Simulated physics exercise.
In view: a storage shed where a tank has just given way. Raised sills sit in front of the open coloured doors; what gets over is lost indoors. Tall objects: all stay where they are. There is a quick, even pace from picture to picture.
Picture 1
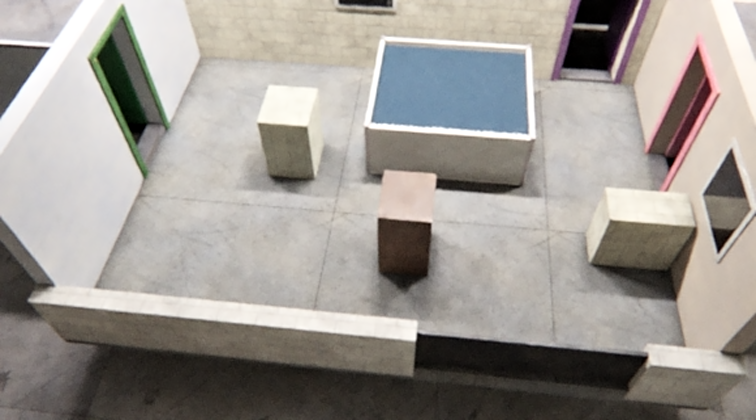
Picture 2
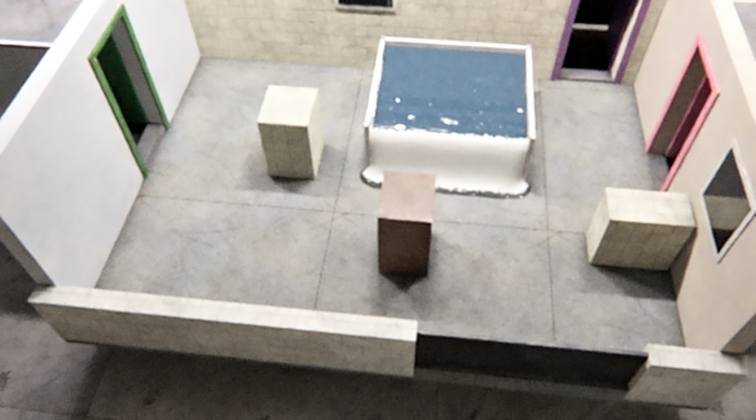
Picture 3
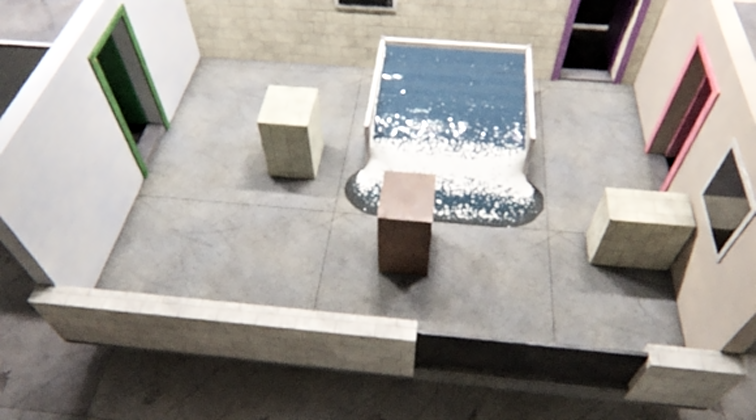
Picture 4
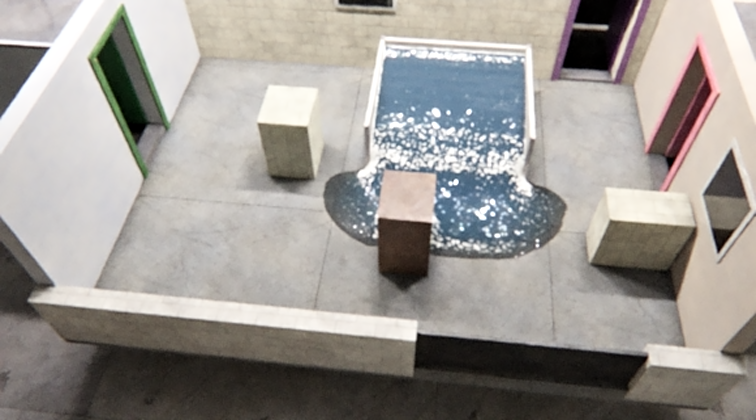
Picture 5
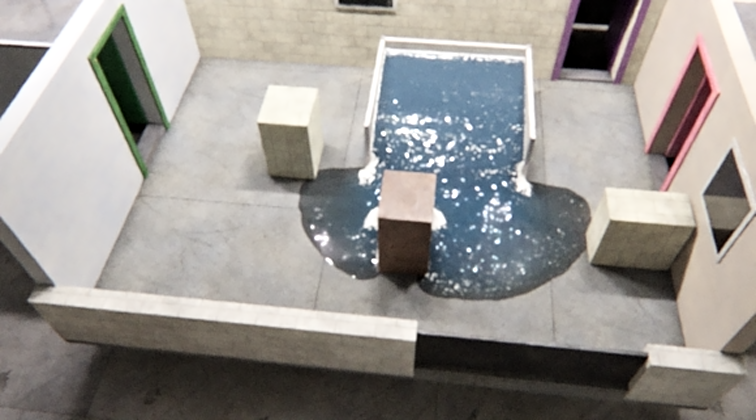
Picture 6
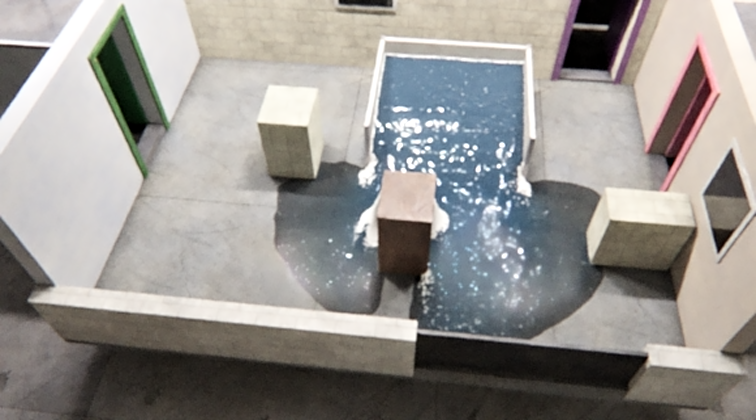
A large open tank of blue water stands against the back wall of a roofless grey-floored shed, seen from high above by a still camera. Two pale blocks sit left and right, a brown block stands in front, and green, purple and pink doorways open around the walls. The tank's front gives way, and foaming water quickly pours forward, spreads sideways, and surges around the brown block towards the low front wall.
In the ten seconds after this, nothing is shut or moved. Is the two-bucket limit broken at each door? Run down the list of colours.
My prediction: The pink door is going to be swamped; the purple door is going to be swamped; the green door is going to stay within two buckets.
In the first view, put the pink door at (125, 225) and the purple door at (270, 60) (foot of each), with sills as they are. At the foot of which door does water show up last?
Result: The door marked purple.
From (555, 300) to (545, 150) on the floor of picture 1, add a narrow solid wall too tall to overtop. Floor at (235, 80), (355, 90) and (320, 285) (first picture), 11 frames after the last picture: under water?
Spared, spared, then submerged.
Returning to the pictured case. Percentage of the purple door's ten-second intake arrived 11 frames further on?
About 0 per cent.
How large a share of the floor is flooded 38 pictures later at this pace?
Estimated share: About 95 %.
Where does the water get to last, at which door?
The purple-painted one.
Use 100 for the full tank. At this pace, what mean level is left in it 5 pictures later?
Somewhere around 42 %, give or take.
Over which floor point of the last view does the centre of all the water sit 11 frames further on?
Around pixel (434, 236).
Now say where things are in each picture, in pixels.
The open tank at (452, 89) is whole and still, in the first frame.
Water pours out at (446, 163) and has run to (527, 186), in the second frame.
The front is at (536, 209), out from the gap at (445, 164), in the third frame.
Water pours out at (445, 166) and has run to (333, 209), in the fourth frame.
Water pours out at (445, 167) and has run to (578, 247), in the fifth frame.
The front is at a hidden place, out from the gap at (445, 166), in the sixth frame.
A moment on, water covers 40 % of the floor; the pink door not reached, the purple door not reached, the green door not reached.
Next, water covers 55 % of the floor; the pink door wet at the sill, nothing in, the purple door not reached, the green door not reached.
Then, water covers 70 % of the floor; the pink door wet at the sill, nothing in, the purple door not reached, the green door wet at the sill, nothing in.
Later, water covers 95 % of the floor; the pink door over two buckets in, the purple door under two buckets in, the green door wet at the sill, nothing in.
In the end, water covers 100 % of the floor; the pink door over two buckets in, the purple door over two buckets in, the green door wet at the sill, nothing in.
